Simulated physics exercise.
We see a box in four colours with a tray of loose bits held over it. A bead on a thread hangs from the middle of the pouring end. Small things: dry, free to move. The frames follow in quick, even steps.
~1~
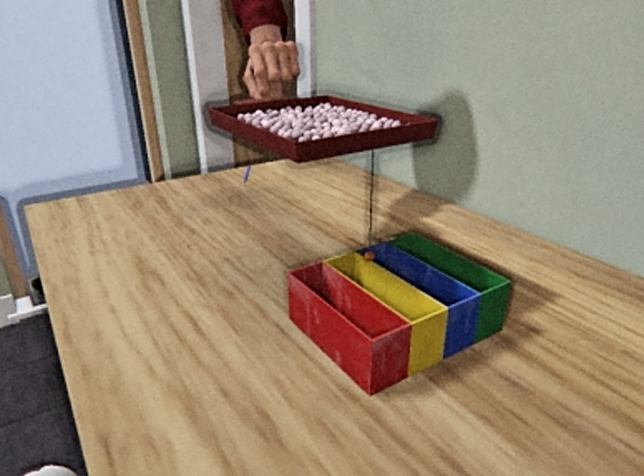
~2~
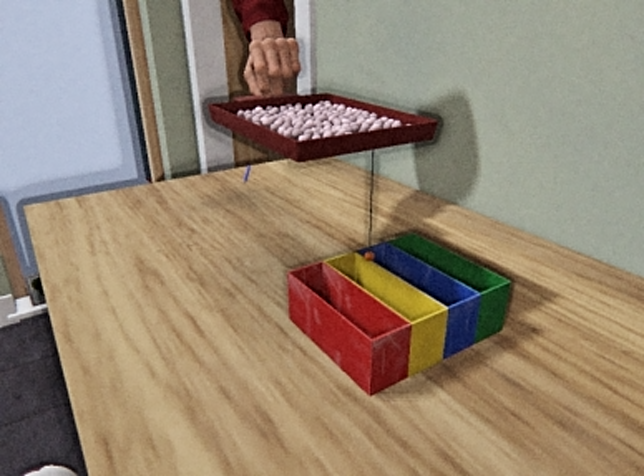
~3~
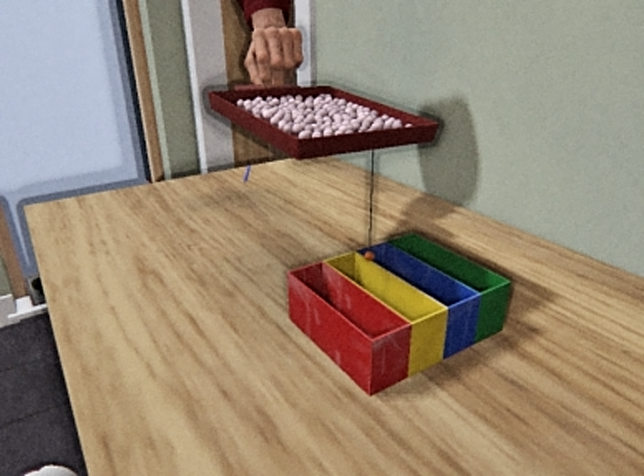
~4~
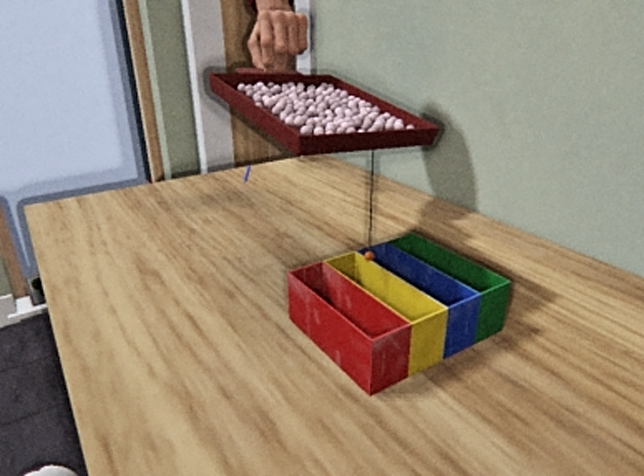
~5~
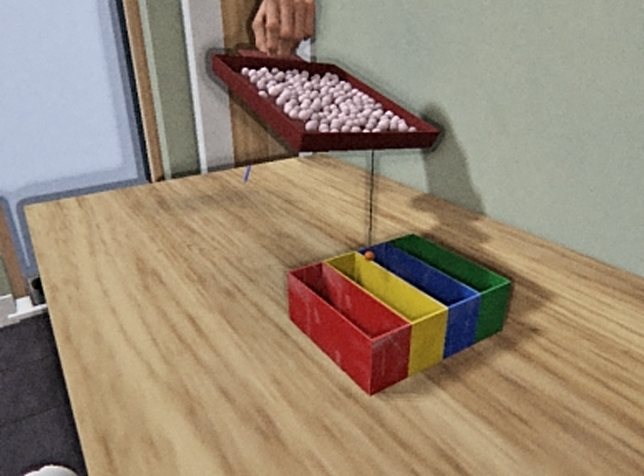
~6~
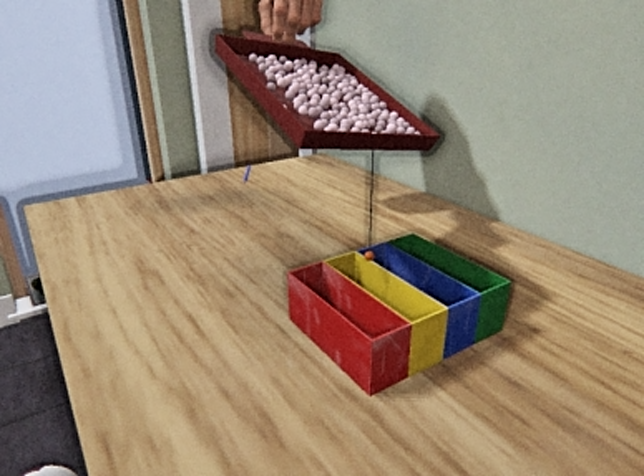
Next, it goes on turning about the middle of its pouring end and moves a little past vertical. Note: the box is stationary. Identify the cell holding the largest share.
Largest share: Green.
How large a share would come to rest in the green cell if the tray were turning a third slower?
I'd expect near 70 per cent.
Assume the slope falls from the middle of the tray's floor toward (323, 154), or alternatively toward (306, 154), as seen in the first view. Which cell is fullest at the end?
Try A: That red cell / try B: The red one.
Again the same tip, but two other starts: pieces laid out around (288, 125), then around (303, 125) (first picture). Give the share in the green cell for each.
Roughly 60 and 60 percent, in that order.
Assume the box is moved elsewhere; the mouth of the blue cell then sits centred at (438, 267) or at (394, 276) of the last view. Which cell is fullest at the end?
In turn: That blue cell; the green cell.
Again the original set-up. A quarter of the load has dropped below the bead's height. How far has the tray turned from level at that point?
90 degrees.
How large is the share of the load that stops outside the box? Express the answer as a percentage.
Share: Approx. 10 %.
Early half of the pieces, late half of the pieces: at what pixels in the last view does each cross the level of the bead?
Initially about (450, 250); subsequently about (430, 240).
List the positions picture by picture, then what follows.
In the first picture, corners of the pouring end (297, 141) and (434, 120), level; middle of the load (320, 123), sugar pearls; bead on its thread (369, 256); red cell (390, 354); yellow cell (428, 337); blue cell (461, 322); green cell (492, 308).
In the second picture, corners of the pouring end (298, 141) and (434, 120), level; middle of the load (320, 121).
In the third picture, corners of the pouring end (299, 138) and (435, 123), tipped barely, lowest at the right corner; middle of the load (320, 116).
In the fourth picture, corners of the pouring end (301, 135) and (436, 127), tipped a little, lowest at the right corner; middle of the load (322, 108).
In the fifth picture, corners of the pouring end (304, 132) and (437, 131), tipped clearly, lowest at the right corner; middle of the load (327, 101), roughly a quarter on the move.
In the sixth picture, corners of the pouring end (306, 129) and (437, 134), tipped clearly, lowest at the right corner; middle of the load (335, 97), almost all on the move; red cell (390, 354); yellow cell (428, 337); blue cell (461, 322); green cell (492, 308).
Just after the last frame, tray tipped steeply; almost all on the tray; just a few in the green cell; about a tenth falling or outside the box.
A moment on, tray tipped past a quarter turn; about a tenth on the tray; roughly half in the green cell; about a tenth in the blue cell; just a few in the red cell; roughly a quarter falling or outside the box.
Further on, tray tipped past a quarter turn; roughly two thirds in the green cell; about a tenth in the blue cell; just a few in the yellow cell; just a few in the red cell; about a tenth falling or outside the box.
When it is over, tray tipped past a quarter turn; roughly two thirds in the green cell; about a tenth in the blue cell; just a few in the yellow cell; just a few in the red cell; about a tenth outside the box.
